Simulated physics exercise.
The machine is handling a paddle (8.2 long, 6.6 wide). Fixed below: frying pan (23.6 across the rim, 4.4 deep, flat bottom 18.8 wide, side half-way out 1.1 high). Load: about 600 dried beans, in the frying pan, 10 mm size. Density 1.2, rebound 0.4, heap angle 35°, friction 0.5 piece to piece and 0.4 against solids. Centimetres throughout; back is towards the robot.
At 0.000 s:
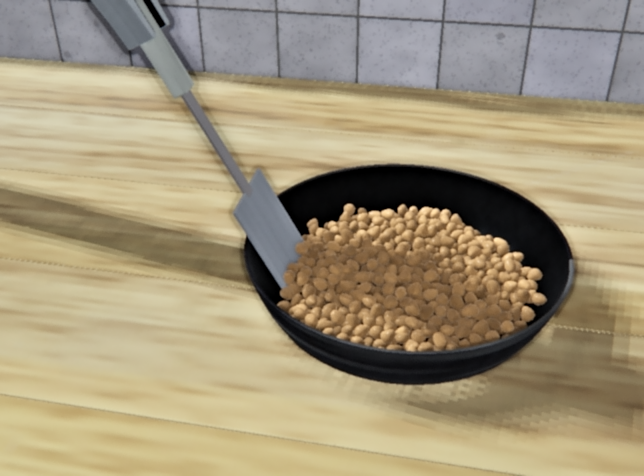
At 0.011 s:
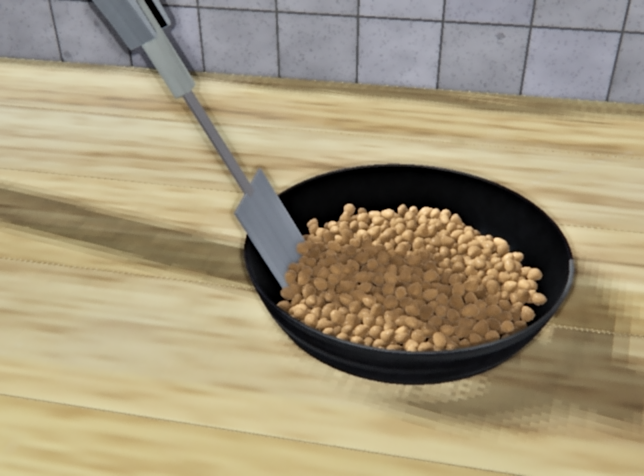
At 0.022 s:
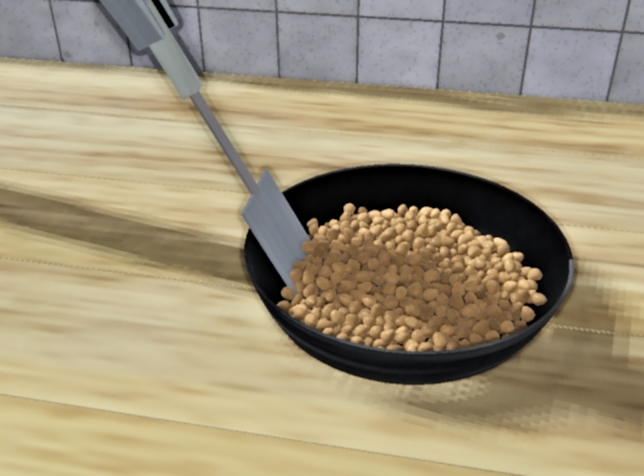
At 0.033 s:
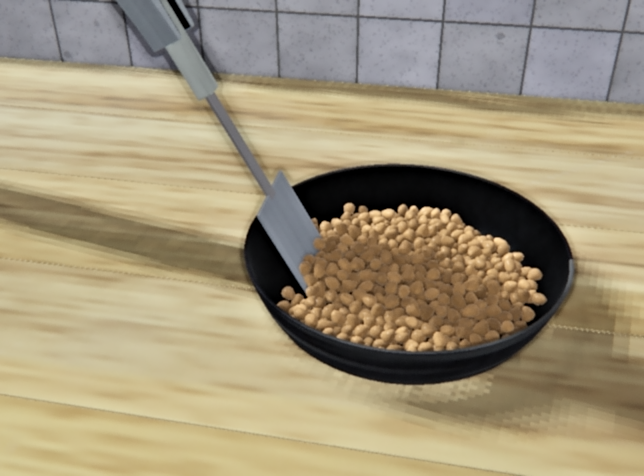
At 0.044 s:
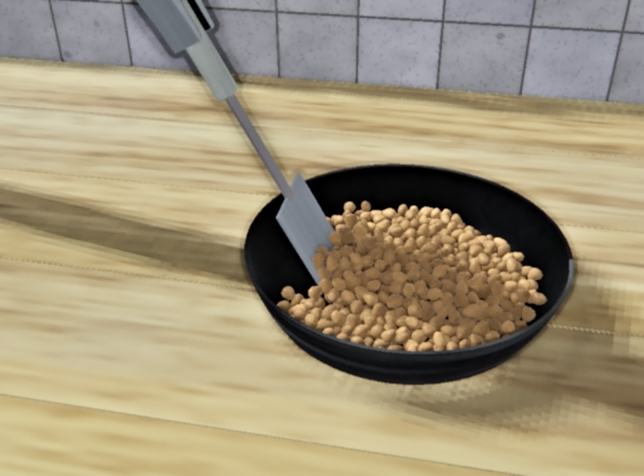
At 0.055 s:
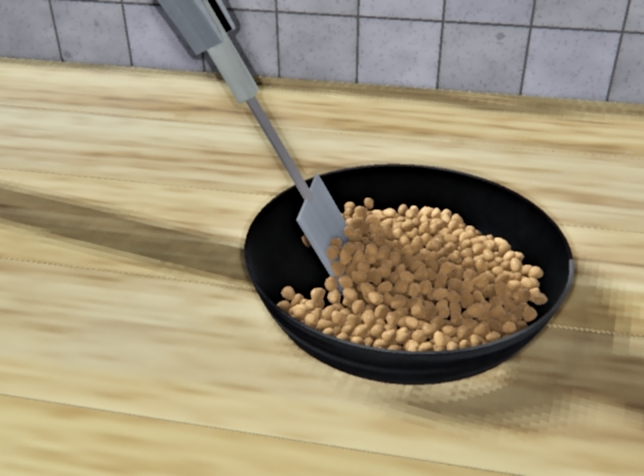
In the video, a gray paddle held by a robotic arm rests against the left side of a black pan of tan beans on a wooden surface, then moves a short way right, pushing into the beans and shifting some.
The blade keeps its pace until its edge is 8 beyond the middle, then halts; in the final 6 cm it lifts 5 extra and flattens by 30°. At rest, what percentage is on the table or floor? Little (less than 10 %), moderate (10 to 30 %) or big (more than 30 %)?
On the table or floor the share is moderate, 10 to 30 %.
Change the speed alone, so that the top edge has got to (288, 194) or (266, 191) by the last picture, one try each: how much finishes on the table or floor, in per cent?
About 10 and 0 per cent.
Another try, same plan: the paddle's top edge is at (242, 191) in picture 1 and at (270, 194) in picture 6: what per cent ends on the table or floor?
Some 10 per cent.
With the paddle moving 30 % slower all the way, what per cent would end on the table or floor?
Then about 15 per cent.
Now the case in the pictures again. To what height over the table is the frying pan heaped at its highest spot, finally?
About 5.0 cm.
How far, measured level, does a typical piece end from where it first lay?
Some 3 cm.
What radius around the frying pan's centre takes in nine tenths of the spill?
Roughly 60 cm.
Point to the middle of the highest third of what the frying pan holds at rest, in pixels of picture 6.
Around (503, 268).
After 0.08 s, sloping 62°, highest piece 7 above the table; 605 in the frying pan.
After 0.11 s, sloping 54°, highest piece 8 above the table; 605 in the frying pan.
After 0.32 s, sloping 32°, highest piece 8 above the table; 504 in the frying pan, 61 on the table or floor, 40 on the blade or in flight.
After 1.37 s, sloping 32°, highest piece 5 above the table; 504 in the frying pan, 101 on the table or floor.
In the end, 504 in the frying pan, 101 on the table or floor. That is 17 % on the table or floor.
